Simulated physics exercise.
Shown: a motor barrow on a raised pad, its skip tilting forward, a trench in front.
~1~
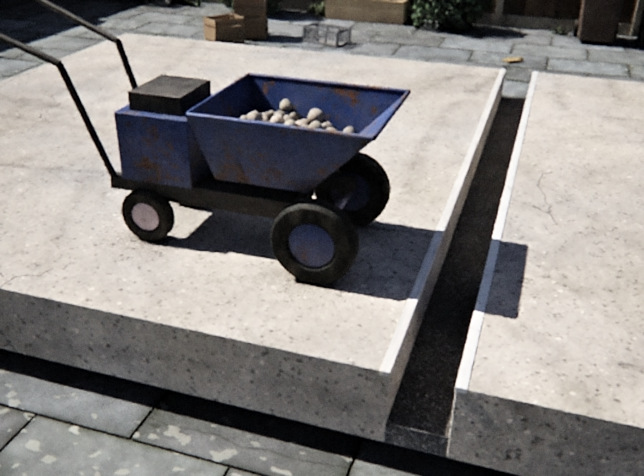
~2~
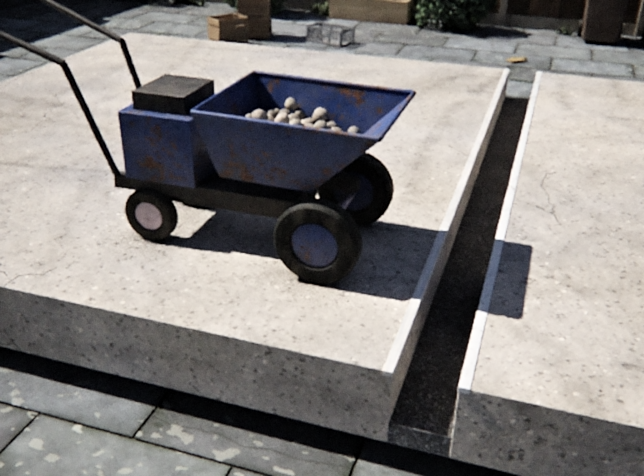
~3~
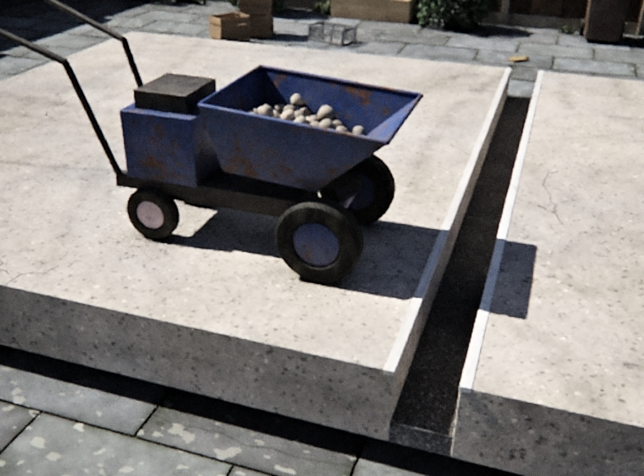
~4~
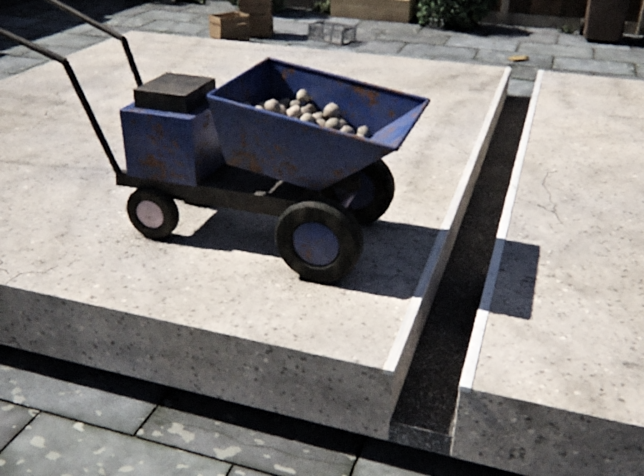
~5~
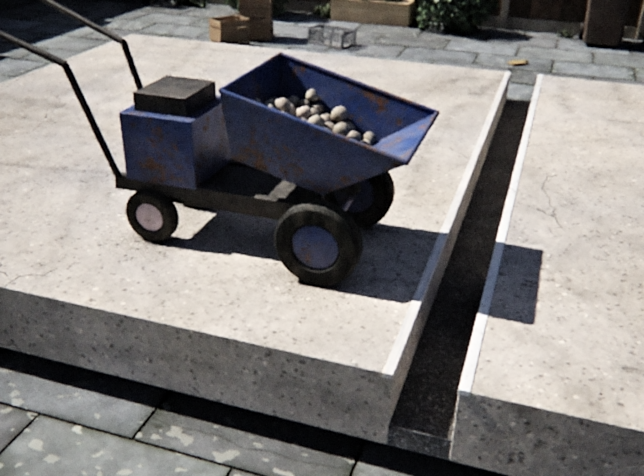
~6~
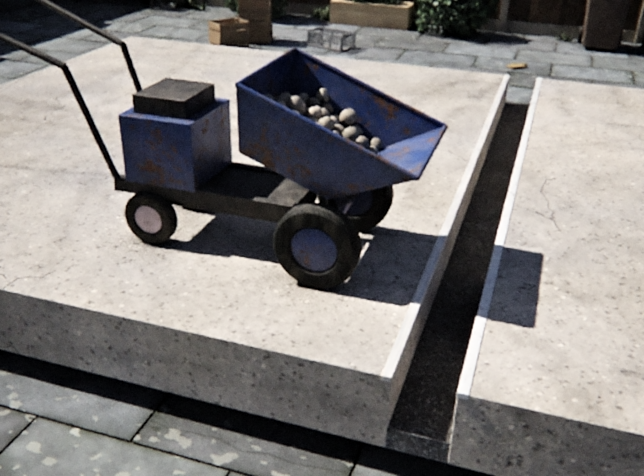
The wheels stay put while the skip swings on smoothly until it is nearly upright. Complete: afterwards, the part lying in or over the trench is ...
... the majority.
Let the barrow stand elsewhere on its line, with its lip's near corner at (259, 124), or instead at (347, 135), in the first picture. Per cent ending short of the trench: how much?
Roughly 50 per cent at the first spot and 0 per cent at the second.
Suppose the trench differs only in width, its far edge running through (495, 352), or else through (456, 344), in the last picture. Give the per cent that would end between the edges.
Result, try 1: 100 in a hundred; try 2: 30 in a hundred.
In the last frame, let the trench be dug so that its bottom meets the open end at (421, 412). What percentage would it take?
Estimate: Approx. 50 per cent.
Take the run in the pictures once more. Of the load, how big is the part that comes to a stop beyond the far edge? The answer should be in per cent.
Roughly 30 in a hundred.
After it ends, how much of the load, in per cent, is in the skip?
Roughly 0 per cent of the load.
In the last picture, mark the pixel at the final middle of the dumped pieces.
Near pixel (473, 306).
Soon, skip tipped steeply; all in the skip.
A while on, skip tipped right over; about two thirds in the skip; about a quarter in or heaped over the trench; a small part beyond it; a stray few falling.
Towards the end, skip tipped right over; about two thirds in or heaped over the trench; about a third beyond it.
Finally, skip tipped right over; about two thirds in or heaped over the trench; about a third beyond it.
